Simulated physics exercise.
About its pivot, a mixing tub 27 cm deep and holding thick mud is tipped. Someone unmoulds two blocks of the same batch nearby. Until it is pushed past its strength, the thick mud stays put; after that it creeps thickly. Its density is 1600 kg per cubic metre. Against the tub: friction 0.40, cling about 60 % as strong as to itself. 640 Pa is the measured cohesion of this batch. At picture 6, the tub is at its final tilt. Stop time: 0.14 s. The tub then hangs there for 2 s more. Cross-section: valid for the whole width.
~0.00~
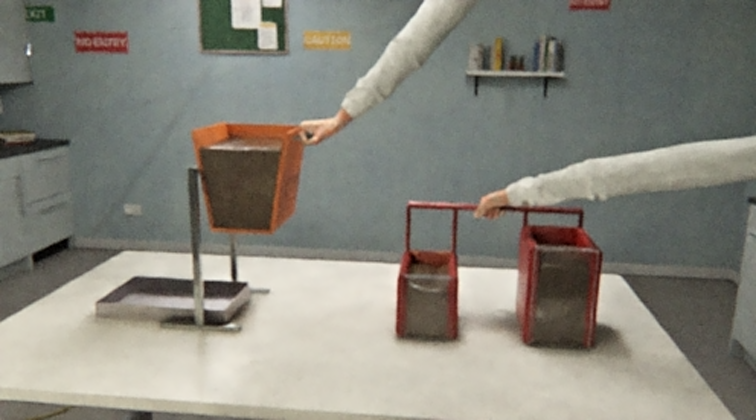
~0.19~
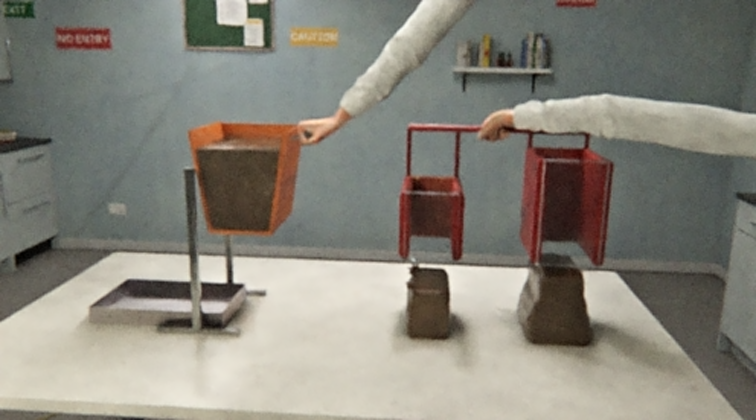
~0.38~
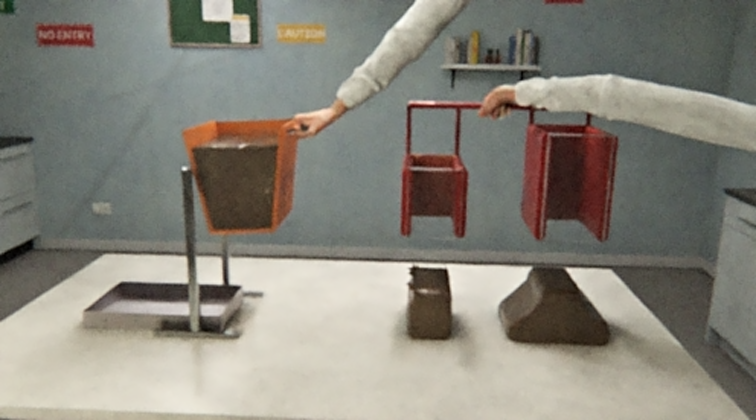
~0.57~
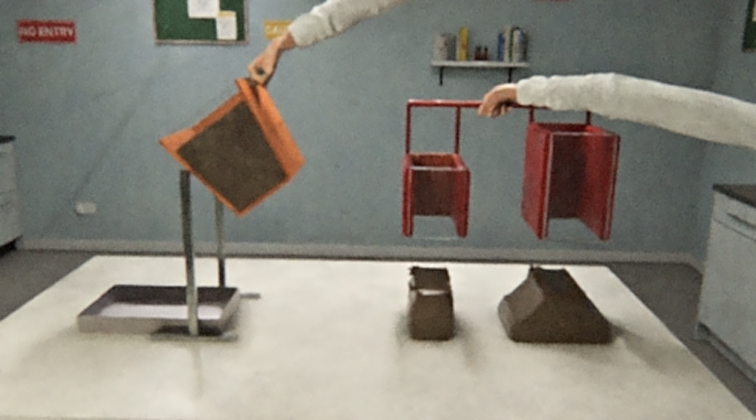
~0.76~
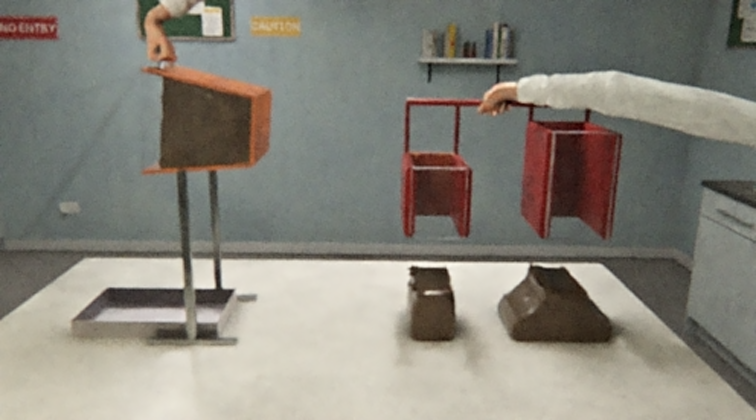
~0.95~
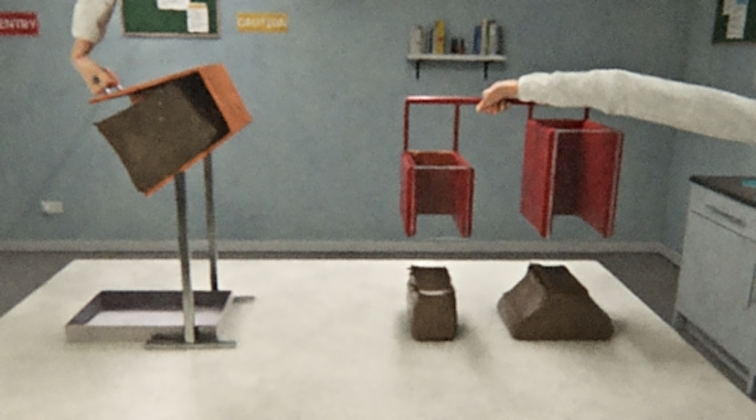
In a blue-walled room with signs, a green noticeboard and a small shelf, a camera facing a white table from the front drifts slightly sideways. An orange tub of brown mud hangs on a metal stand above a shallow tray at left, with red moulds at right. One hand lifts the moulds off two mud blocks, the larger slumping wide, then another swings the tub steeply leftward, mud bulging past its rim.
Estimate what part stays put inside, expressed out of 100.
The part that stays inside is near 0 per cent.
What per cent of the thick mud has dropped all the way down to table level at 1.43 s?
I reckon around 100 % of it.
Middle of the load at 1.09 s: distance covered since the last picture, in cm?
The change is near 17 cm.
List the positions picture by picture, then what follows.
The first frame shows handle-side rim at (283, 134), tilt 0 degrees; highest point of the thick mud at (204, 148); test blocks 15 cm, 24 cm high (left to right).
The second frame shows handle-side rim at (282, 134), tilt 0 degrees; highest point of the thick mud at (201, 148); test blocks 15 cm, 21 cm high (left to right).
The third frame shows handle-side rim at (279, 128), tilt 3 degrees; highest point of the thick mud at (268, 146); test blocks 15 cm, 16 cm high (left to right).
The fourth frame shows handle-side rim at (235, 82), tilt 37 degrees; highest point of the thick mud at (240, 103); test blocks 15 cm, 15 cm high (left to right).
The fifth frame shows handle-side rim at (143, 72), tilt 86 degrees; highest point of the thick mud at (164, 81); test blocks 15 cm, 15 cm high (left to right).
The sixth frame shows handle-side rim at (92, 104), tilt 116 degrees; highest point of the thick mud at (168, 85); test blocks 15 cm, 15 cm high (left to right).
By 1.09 s, the tub is at 116 degrees and holds 35 %.
By 1.26 s, the tub is at 116 degrees and holds 0 %.
By 1.43 s, the tub is at 116 degrees and holds 0 %.
By 1.60 s, the tub is at 116 degrees and holds 0 %.
By 2.95 s, at the end, the tub is at 116 degrees and holds 0 %.
